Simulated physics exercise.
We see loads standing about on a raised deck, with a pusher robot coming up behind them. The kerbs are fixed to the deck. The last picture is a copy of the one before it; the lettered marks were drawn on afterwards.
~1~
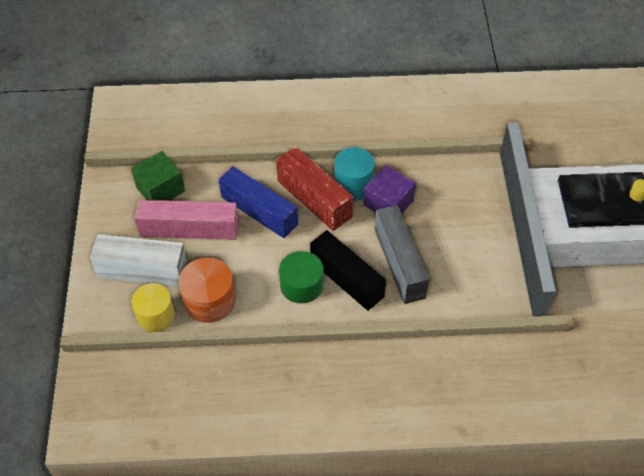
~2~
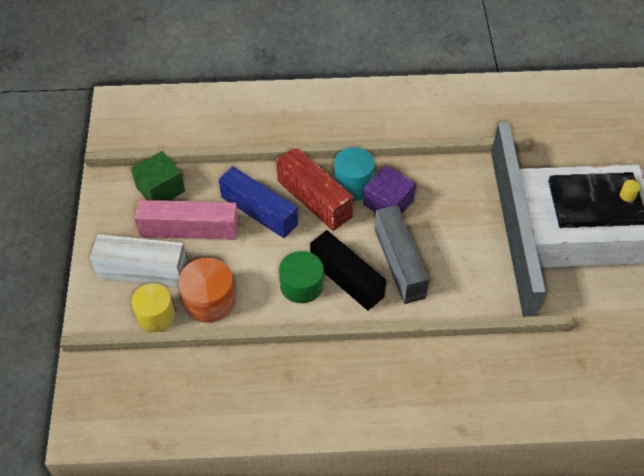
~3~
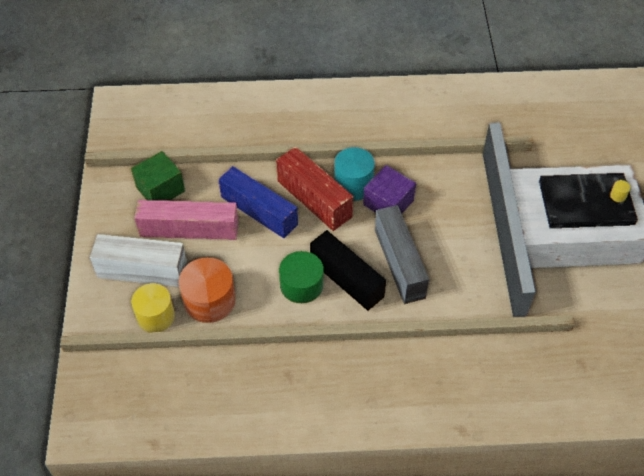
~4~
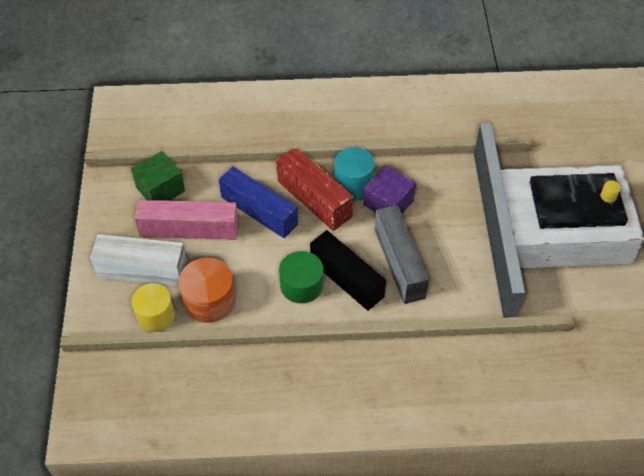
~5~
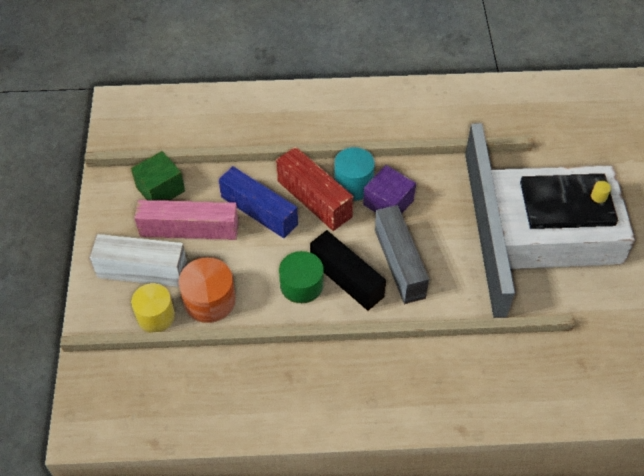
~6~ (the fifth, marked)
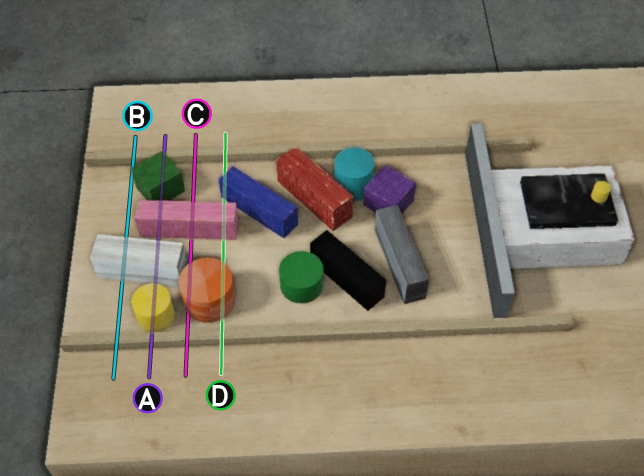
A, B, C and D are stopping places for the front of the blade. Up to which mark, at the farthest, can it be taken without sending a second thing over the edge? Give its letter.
Line D.
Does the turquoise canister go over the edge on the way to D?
No.
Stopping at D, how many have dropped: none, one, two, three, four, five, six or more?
By then, none.
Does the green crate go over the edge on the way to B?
Yes.
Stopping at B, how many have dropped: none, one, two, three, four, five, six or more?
By then, six or more.
On the copy, A at (158, 246); B at (125, 247); C at (191, 244); D at (224, 243).
On D. First, robot (467, 204); turquoise canister (333, 169); red bar (309, 191).
Then, robot (371, 207); white stick (137, 259); yellow canister (140, 314).
Finally, robot (296, 210); pink bar (85, 225); yellow canister (77, 317); none fallen.
By contrast, A drops four; B drops eight; C drops two.
